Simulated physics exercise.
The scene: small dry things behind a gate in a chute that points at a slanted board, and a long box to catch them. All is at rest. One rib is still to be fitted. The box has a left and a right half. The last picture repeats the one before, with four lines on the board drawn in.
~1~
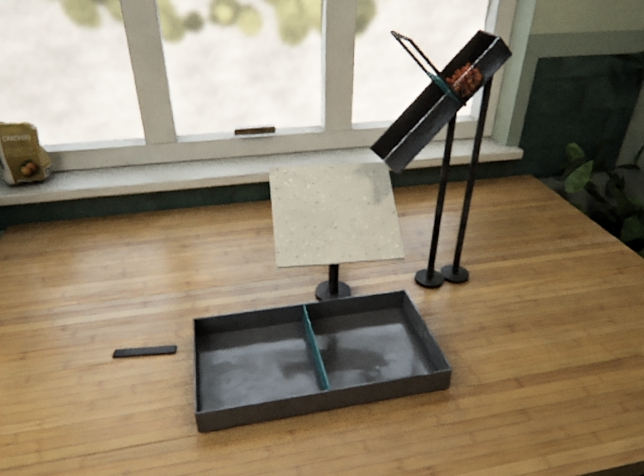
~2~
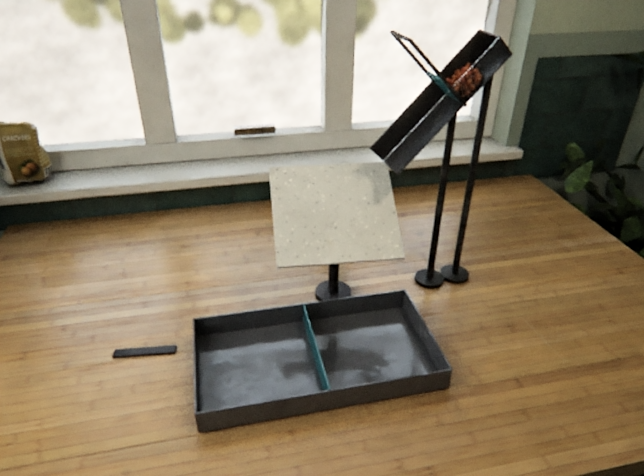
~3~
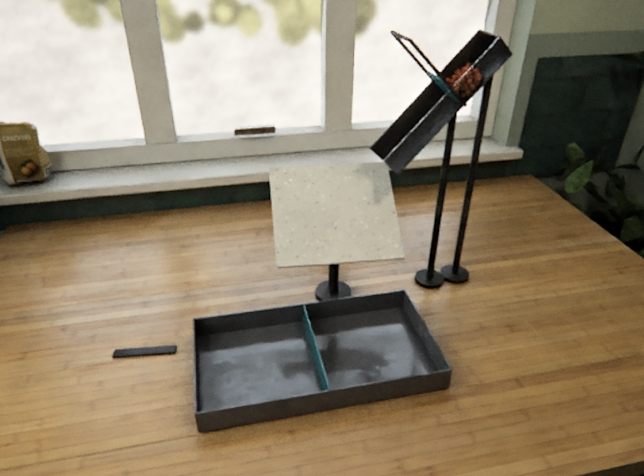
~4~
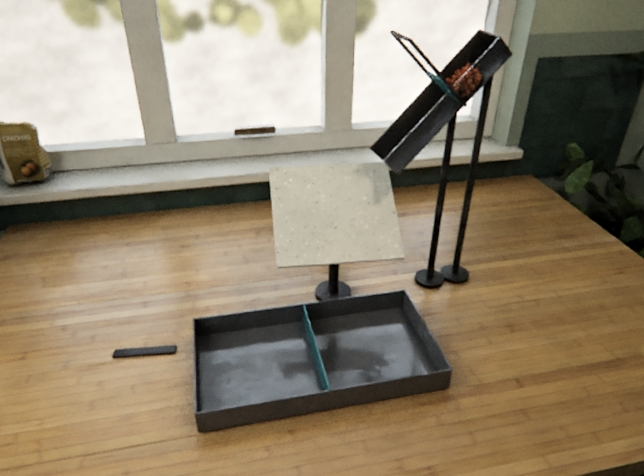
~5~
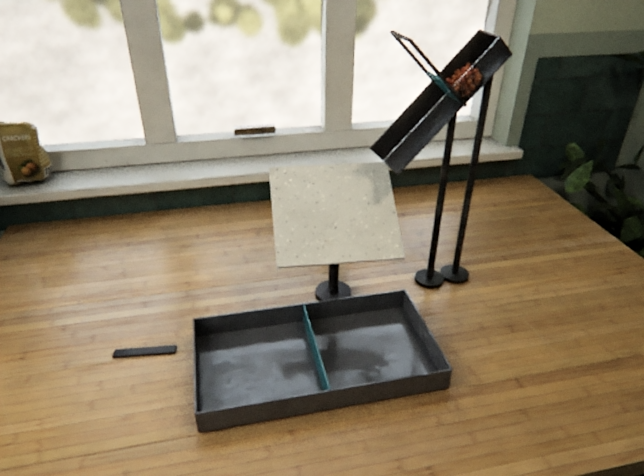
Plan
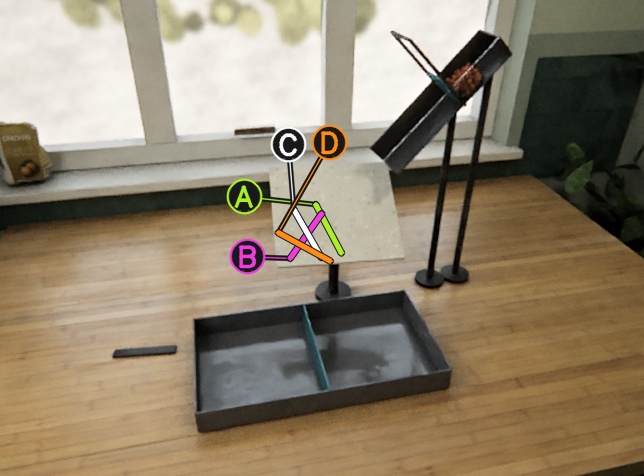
A divided dark box sits before a slanted board and a raised chute, and nothing moves.
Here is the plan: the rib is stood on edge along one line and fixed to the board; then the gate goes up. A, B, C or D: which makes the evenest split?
Go for B.
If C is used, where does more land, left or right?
More lands on the right.
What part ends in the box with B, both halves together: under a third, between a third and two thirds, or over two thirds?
Over two thirds.
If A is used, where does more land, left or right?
The right half.
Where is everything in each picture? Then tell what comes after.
In the first picture, load behind the gate near (459, 82), clay pellets; lip of the chute near (390, 168), sloping fairly steeply.
In the second picture, middle of the board near (335, 211), tilted fairly steeply; middle of its low edge near (342, 263); of its high edge near (329, 164).
In the third picture, front corners of the box near (196, 413) and (452, 369); front end of its middle wall near (330, 390); gate still shut near (438, 79).
In the fourth picture, middle of the load near (459, 82); lip near (390, 168).
In the fifth picture, middle of the load near (459, 82); lip near (390, 168).
On the marked copy, line A from (315, 204) to (341, 253); line B from (321, 213) to (290, 258); line C from (293, 209) to (321, 257); line D from (278, 232) to (330, 261).
With A, of what is caught, only a few in the left half, all but a few in the right.
With B, of what is caught, close to half in the left half, close to half in the right.
With C, of what is caught, a small share in the left half, all but a few in the right.
With D, of what is caught, only a few in the left half, all but a few in the right.
